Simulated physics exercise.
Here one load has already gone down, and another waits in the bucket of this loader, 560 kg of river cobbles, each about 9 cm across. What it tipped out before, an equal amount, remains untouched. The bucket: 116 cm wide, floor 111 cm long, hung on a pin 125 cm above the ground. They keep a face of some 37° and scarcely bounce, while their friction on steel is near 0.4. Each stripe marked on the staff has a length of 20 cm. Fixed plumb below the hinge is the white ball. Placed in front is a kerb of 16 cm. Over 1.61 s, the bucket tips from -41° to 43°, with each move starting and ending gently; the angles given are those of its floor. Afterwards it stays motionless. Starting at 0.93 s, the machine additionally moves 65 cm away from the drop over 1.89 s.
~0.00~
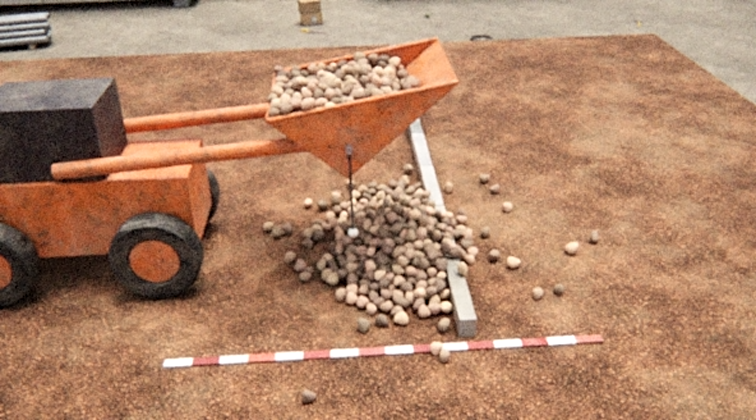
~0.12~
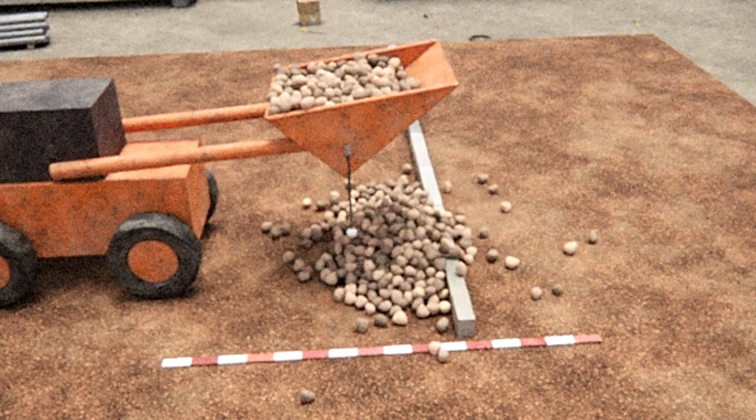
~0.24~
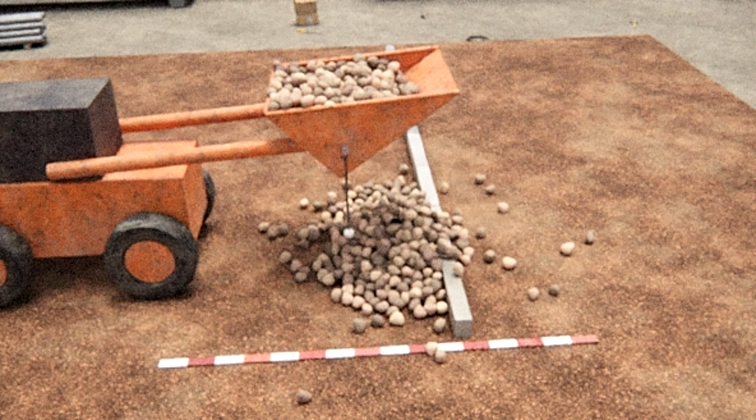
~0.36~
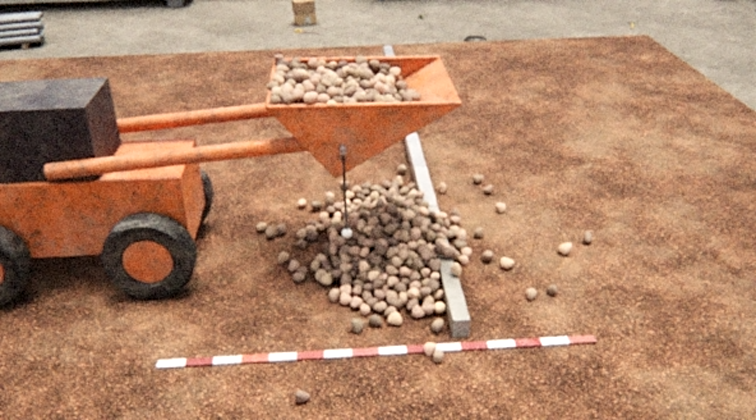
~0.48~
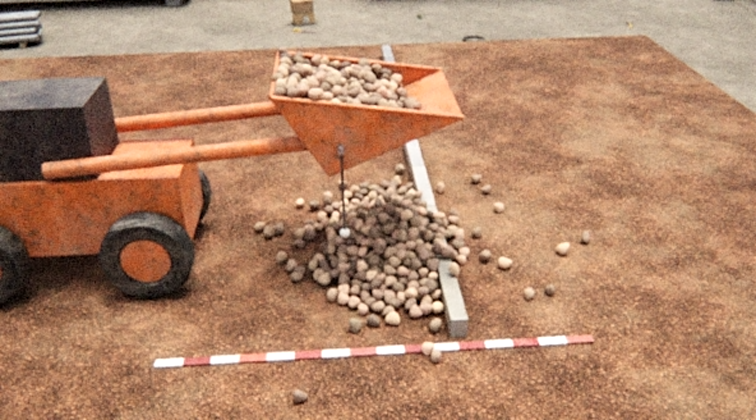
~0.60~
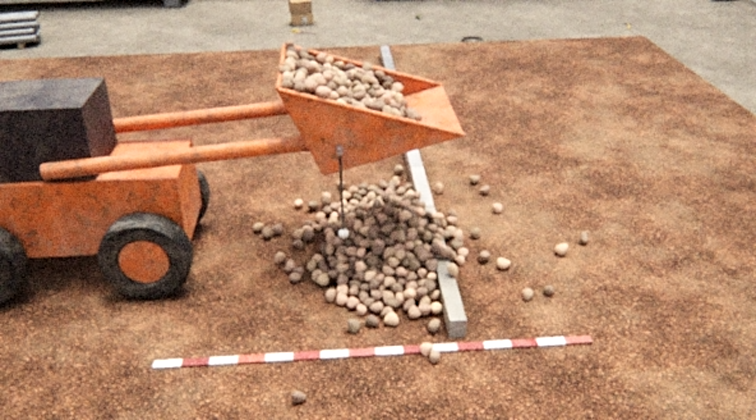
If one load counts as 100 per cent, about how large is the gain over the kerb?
Around 47 per cent.
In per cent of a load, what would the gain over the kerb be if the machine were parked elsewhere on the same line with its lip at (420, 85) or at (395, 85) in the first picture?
About 15 and 5 per cent.
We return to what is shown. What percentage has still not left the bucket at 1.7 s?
It still holds about 30 per cent.
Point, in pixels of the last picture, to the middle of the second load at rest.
The middle lies near (432, 236) in the last picture.
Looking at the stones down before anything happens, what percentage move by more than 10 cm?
Estimate: 10 %, roughly.
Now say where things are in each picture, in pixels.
The first frame shows lip at (458, 82), floor tilted -41°, highest stones at (369, 66). The earlier load is highest near (397, 217), 31 cm above ground level, 95 % on this side of the kerb, 5 % over the kerb.
In the second frame, the bucket is at -40°, its lip at (458, 85); the top of the load is at (367, 67); the stones move at 0.1 m/s on average.
The third frame shows lip at (459, 92), floor tilted -36°, highest stones at (339, 71); the stones move at 0.2 m/s on average.
In the fourth frame, the bucket is at -30°, its lip at (461, 103); the top of the load is at (293, 70); the stones move at 0.3 m/s on average.
The fifth frame shows lip at (463, 118), floor tilted -23°, highest stones at (292, 64); the stones move at 0.4 m/s on average.
The sixth frame shows lip at (464, 135), floor tilted -15°, highest stones at (297, 57); the stones move at 0.4 m/s on average.
After 1.2 s the floor is at 30°; in per cent of one load, 98 in the bucket, 97 on this side of the kerb, 5 over the kerb; the foremost stones are at (521, 235).
After 1.7 s the floor is at 43°; in per cent of one load, 28 in the bucket, 141 on this side of the kerb, 30 over the kerb; the foremost stones are at (533, 240).
After 3.3 s the floor is at 43°; in per cent of one load, 0 in the bucket, 148 on this side of the kerb, 52 over the kerb; the foremost stones are at (630, 228).
After 6.1 s the floor is at 43°; in per cent of one load, 0 in the bucket, 148 on this side of the kerb, 52 over the kerb; the foremost stones are at (630, 228). Net gain over the kerb, 47.
